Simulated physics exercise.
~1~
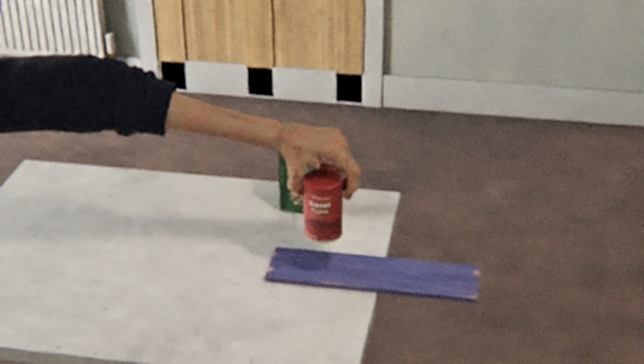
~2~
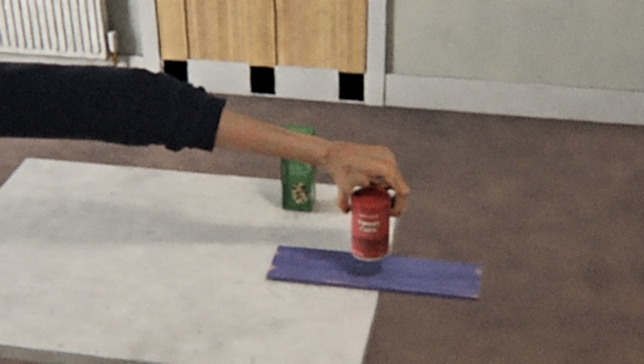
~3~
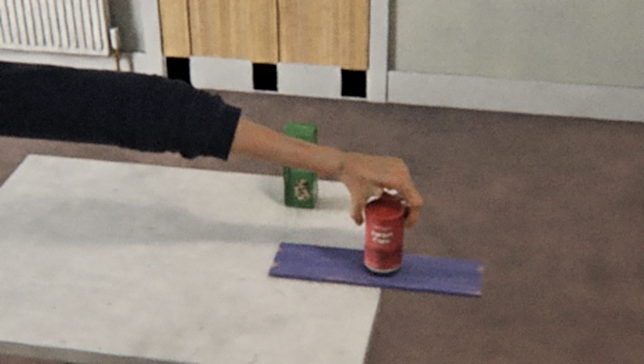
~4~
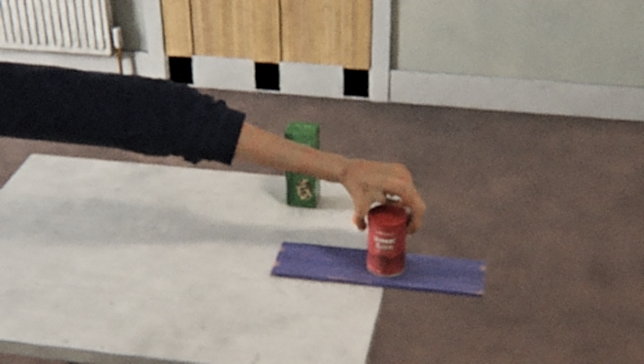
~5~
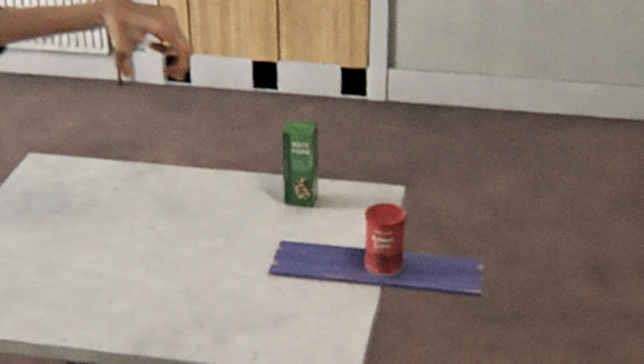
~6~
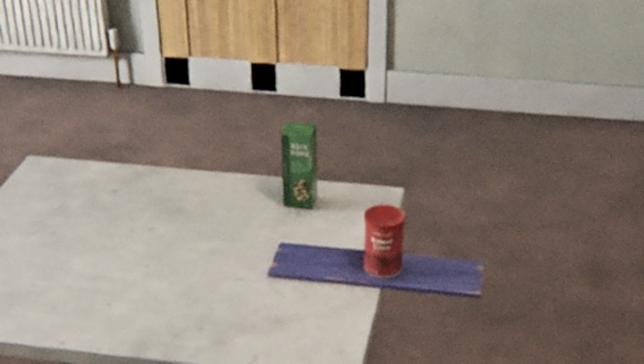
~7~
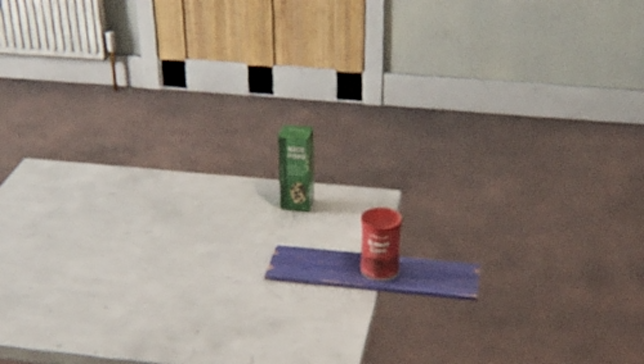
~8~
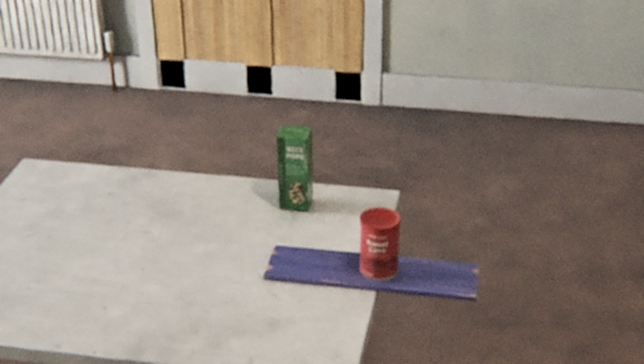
A red tin hangs from the grip of a dark-sleeved arm reaching in from the left, over a white table seen from slightly above by a gently swaying camera. A blue board lies at the table's right side, jutting past the edge, and a green carton stands behind it near the back. The hand carries the tin to the right and lowers it upright onto the board, around the table's edge. Then it lets go and draws back out to the left. The tin stays standing, the board keeps its balance, and the carton remains in place.
